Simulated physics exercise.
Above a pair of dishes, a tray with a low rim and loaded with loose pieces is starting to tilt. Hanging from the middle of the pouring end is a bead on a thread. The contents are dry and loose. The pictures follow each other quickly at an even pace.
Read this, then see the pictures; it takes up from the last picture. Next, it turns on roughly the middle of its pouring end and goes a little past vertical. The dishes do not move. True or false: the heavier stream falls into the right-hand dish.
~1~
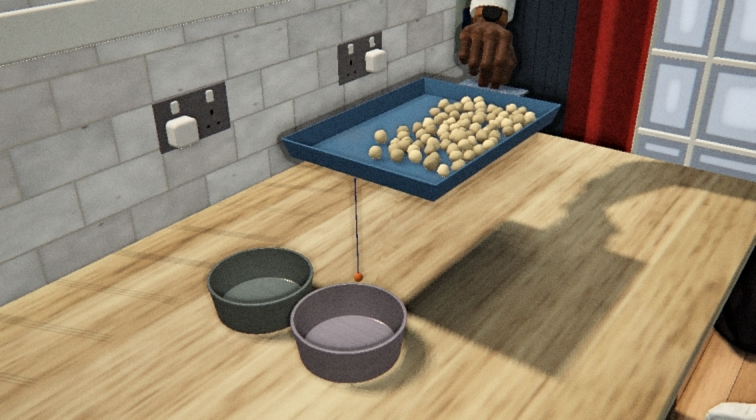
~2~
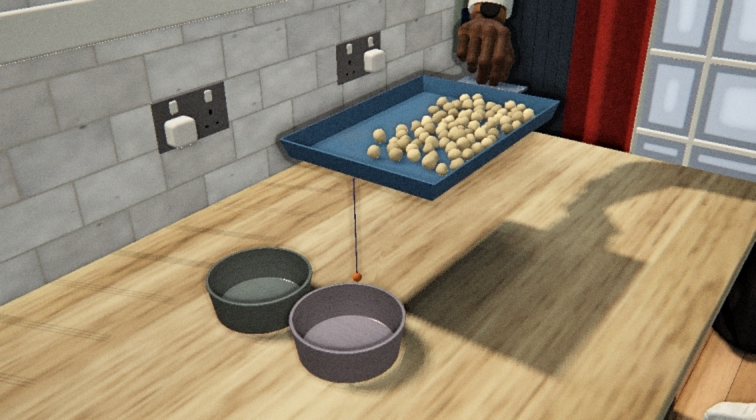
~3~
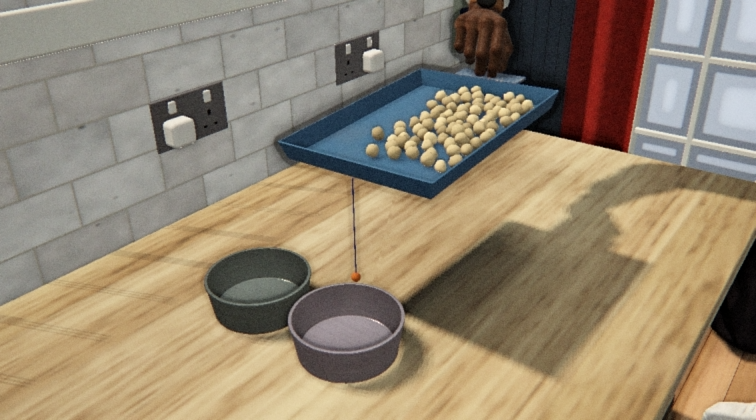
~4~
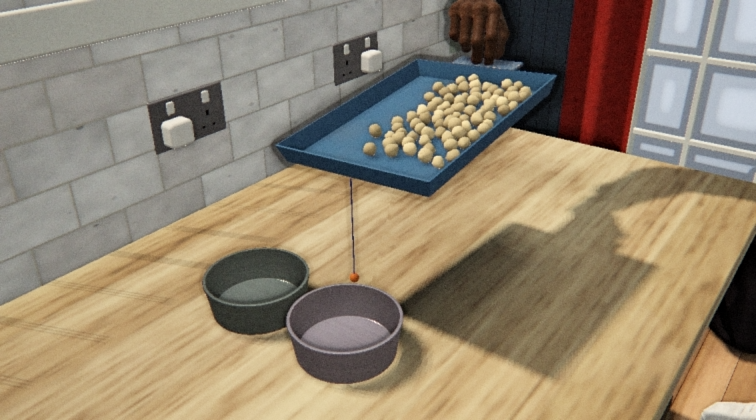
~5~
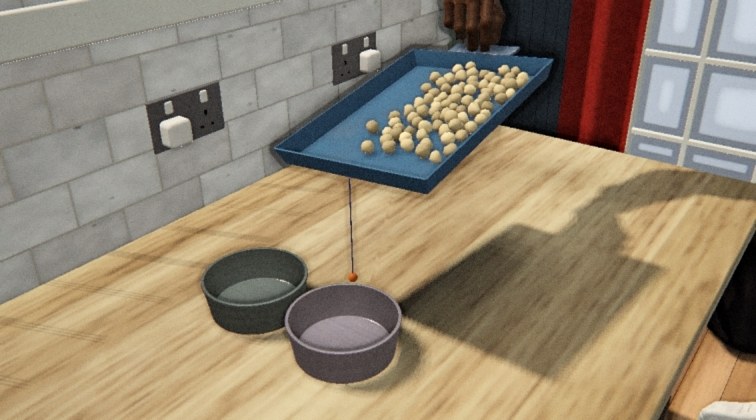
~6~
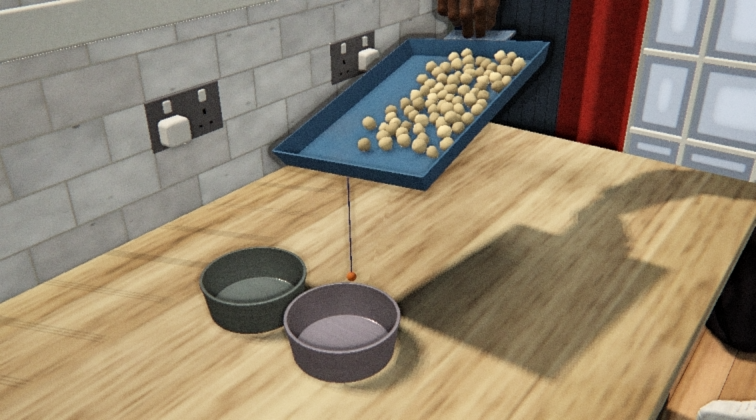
False.
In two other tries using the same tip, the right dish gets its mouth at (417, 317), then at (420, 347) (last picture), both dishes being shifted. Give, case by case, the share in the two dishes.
First try: Around 60 percent; second try: Around 30 percent.
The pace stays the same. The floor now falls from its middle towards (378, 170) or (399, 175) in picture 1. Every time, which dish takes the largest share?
First: The dish at right. Second: The dish at right.
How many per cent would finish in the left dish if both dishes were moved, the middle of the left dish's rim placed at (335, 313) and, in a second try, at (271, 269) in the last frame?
Trial 1 10%, trial 2 80%.
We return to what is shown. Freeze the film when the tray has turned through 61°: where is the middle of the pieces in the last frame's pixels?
The middle of the pieces sits at roughly (326, 137).
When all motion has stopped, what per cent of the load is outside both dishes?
Near 20 in a hundred.
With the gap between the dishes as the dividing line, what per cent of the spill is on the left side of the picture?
40 in a hundred, roughly.
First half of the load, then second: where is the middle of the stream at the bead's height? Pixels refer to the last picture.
Near (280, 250) and later near (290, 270).
Shortly afterwards, tray tipped steeply; all but a few on the tray; only a few in the left dish; only a few in the air.
Next, tray tipped right over; the bulk on the tray; only a few in the right dish; a little in the left dish; only a few in the air.
Some moments later, tray tipped past a quarter turn; a little in the right dish; near two thirds in the left dish; near a quarter outside both.
In the end, tray tipped past a quarter turn; a little in the right dish; near two thirds in the left dish; near a quarter outside both.
